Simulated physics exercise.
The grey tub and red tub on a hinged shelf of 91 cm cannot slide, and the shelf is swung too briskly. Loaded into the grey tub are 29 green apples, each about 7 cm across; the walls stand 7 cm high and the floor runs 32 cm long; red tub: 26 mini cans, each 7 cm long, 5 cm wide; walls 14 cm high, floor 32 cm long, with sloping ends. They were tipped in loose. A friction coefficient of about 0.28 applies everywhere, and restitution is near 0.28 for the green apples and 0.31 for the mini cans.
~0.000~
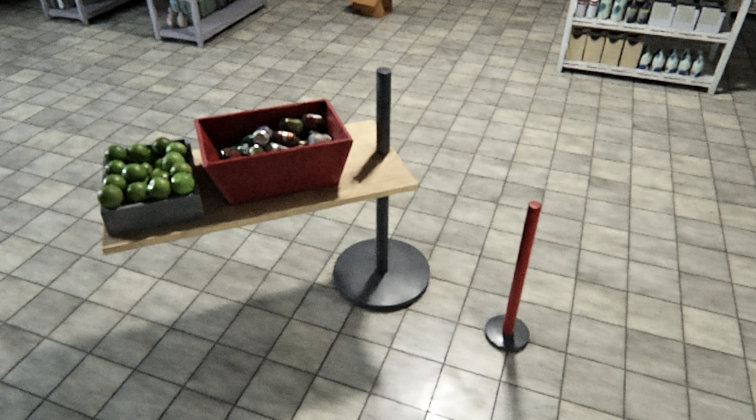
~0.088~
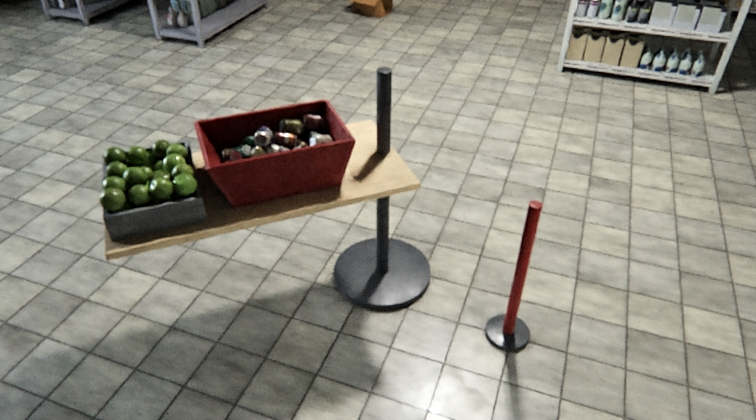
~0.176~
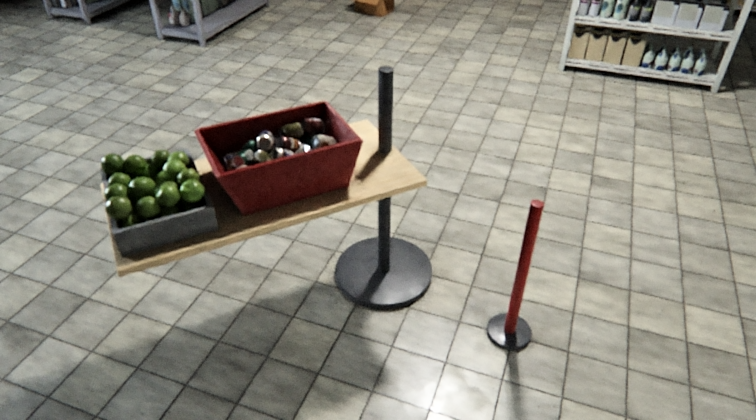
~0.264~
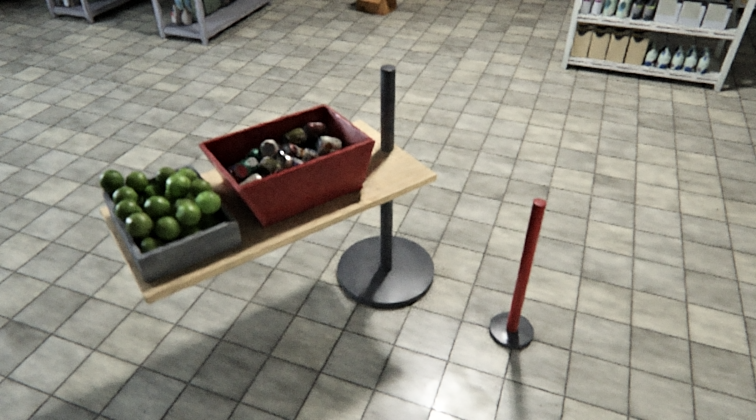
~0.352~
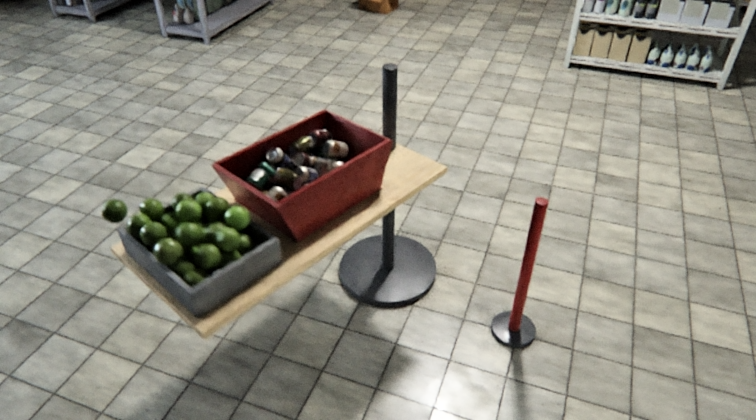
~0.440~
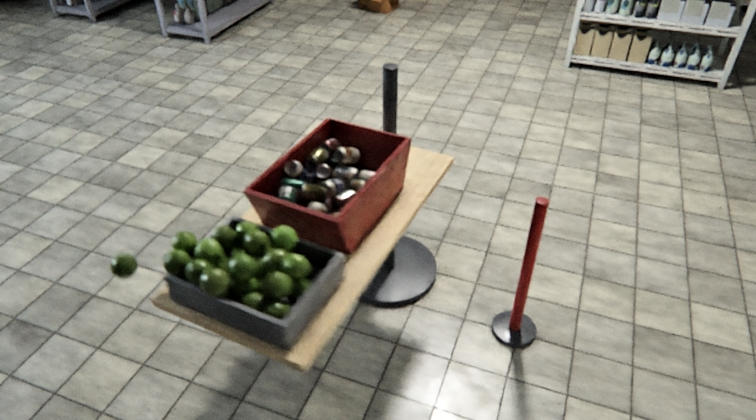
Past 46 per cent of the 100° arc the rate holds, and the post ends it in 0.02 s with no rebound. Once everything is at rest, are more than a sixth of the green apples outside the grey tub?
Yes.
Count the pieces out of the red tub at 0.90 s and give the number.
Red tub - about 0 out by that time.
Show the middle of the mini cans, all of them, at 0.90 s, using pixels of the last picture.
Near (461, 189).
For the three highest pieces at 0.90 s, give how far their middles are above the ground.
Mean height: Some 74 cm.
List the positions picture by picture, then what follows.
In the first frame (we follow the rim corner now nearest the camera; the camera pans a little), grey tub at (103, 210); red tub at (207, 164); swung 0°; nothing out yet.
Grey tub at (105, 215); red tub at (210, 167); swung 2°, in the second frame.
Grey tub at (115, 230); red tub at (220, 175); swung 7°, in the third frame.
Grey tub at (139, 256); red tub at (241, 187); swung 16°, in the fourth frame.
Grey tub at (189, 290); red tub at (279, 203); swung 28°; 1 out, the lowest apple at (115, 211), in the fifth frame.
Grey tub at (281, 323); red tub at (338, 218); swung 44°; 2 out, the lowest apple at (124, 266), in the sixth frame.
After 0.70 s, the shelf hits the red post.
After 0.78 s, 10 of 29 out of the grey tub and 0 of 26 out of the red tub.
After 0.90 s, 14 of 29 out of the grey tub and 0 of 26 out of the red tub.
After 1.12 s, 14 of 29 out of the grey tub and 0 of 26 out of the red tub.
Final count (at 1.55 s), 14 of 29 out of the grey tub and 0 of 26 out of the red tub. Asked share, 14 of 29, 48 per cent.
